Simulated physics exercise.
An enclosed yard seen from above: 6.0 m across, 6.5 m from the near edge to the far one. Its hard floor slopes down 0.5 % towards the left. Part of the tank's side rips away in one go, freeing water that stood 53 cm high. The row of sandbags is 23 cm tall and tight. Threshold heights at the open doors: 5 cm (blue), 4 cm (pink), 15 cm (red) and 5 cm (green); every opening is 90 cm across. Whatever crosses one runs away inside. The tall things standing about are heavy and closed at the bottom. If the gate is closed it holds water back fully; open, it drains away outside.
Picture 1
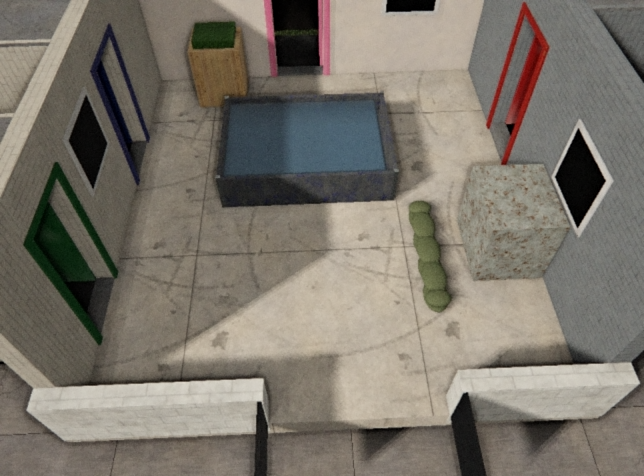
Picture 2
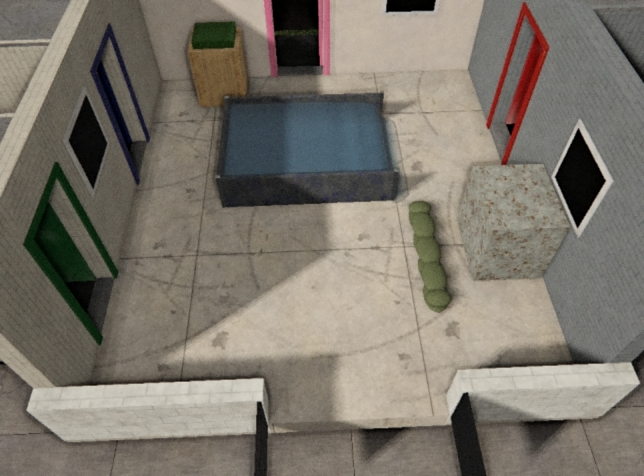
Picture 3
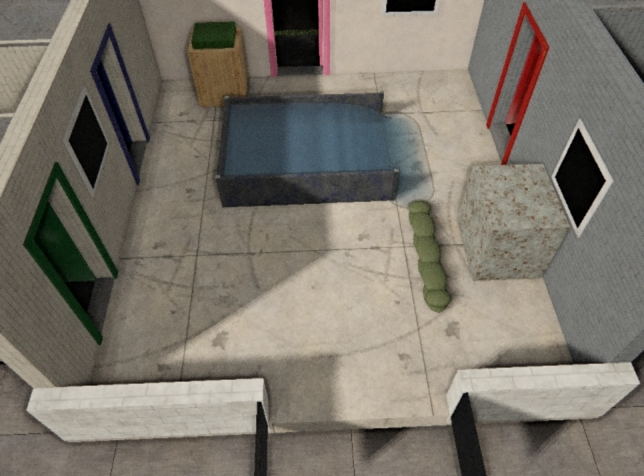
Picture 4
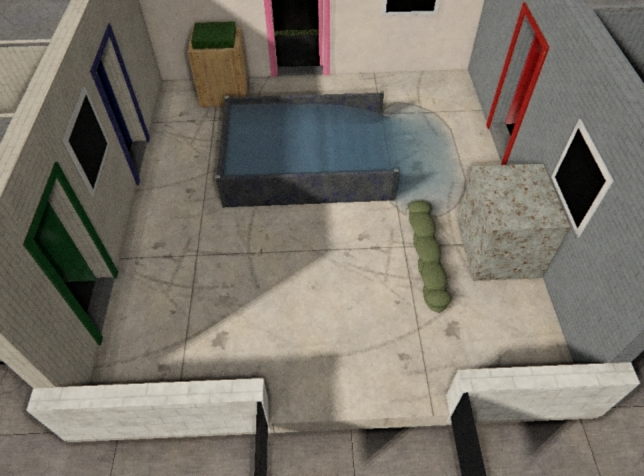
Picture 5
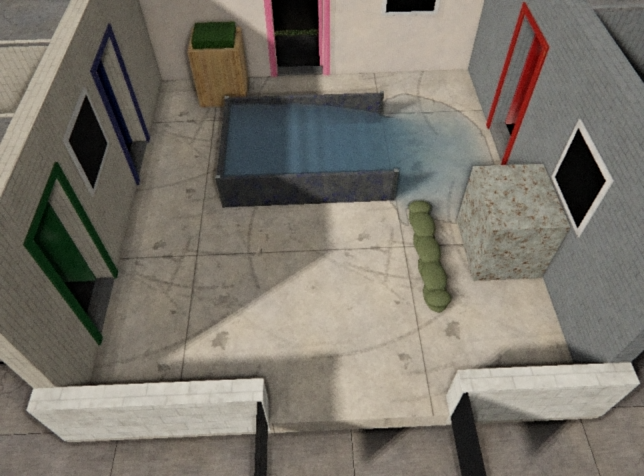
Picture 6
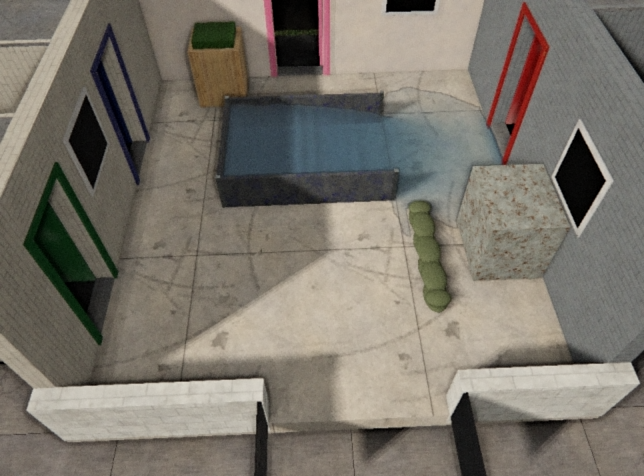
Water sits still in a dark rectangular tank in a walled yard, then breaks out through the tank's right side. It spreads rightward in a thin, pale blue sheet across the paved floor, widening past the top of a row of green bushes and reaching the speckled stone block near the red-framed doorway.
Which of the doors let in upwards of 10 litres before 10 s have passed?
Door by door: At the blue door it goes over the limit; at the pink door it goes over the limit; at the red door it exceeds the limit; at the green door it does not reach the limit.
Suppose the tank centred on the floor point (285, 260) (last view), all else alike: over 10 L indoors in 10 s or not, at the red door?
Against that limit: Red below.
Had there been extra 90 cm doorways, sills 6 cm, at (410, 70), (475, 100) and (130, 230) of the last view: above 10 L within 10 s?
In turn: Over, over, under.
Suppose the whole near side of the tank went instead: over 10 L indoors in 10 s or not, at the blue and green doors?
Then: Blue not over, green past it.
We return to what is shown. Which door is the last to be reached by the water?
Last comes the green one.
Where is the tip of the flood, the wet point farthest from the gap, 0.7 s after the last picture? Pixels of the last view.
Around (461, 75).
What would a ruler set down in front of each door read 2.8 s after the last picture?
In cm: Blue 0, pink 4, red 25, green 0.
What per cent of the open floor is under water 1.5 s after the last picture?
About 20 per cent.
Then, 0.7 s after the last picture water covers 20 % of the floor and is deepest (34 cm) near (509, 217); blue door not reached, pink door not reached, red door 33 cm at the sill, 49 L in, green door not reached.
Then, 1.5 s after the last picture water covers 20 % of the floor and is deepest (34 cm) near (470, 168); blue door not reached, pink door not reached, red door 33 cm at the sill, 127 L in, green door not reached.
Then, 2.8 s after the last picture water covers 40 % of the floor and is deepest (30 cm) near (461, 75); blue door not reached, pink door 4 cm at the sill, 0 L in, red door 25 cm at the sill, 231 L in, green door not reached.
Then, 5.3 s after the last picture water covers 55 % of the floor and is deepest (20 cm) near (274, 112); blue door 7 cm at the sill, 2 L in, pink door 6 cm at the sill, 3 L in, red door 12 cm at the sill, 254 L in, green door not reached.
Then, 9.3 s after the last picture water covers 85 % of the floor and is deepest (12 cm) near (163, 80); blue door 7 cm at the sill, 22 L in, pink door 9 cm at the sill, 65 L in, red door 7 cm at the sill, 255 L in, green door 4 cm at the sill, 0 L in.
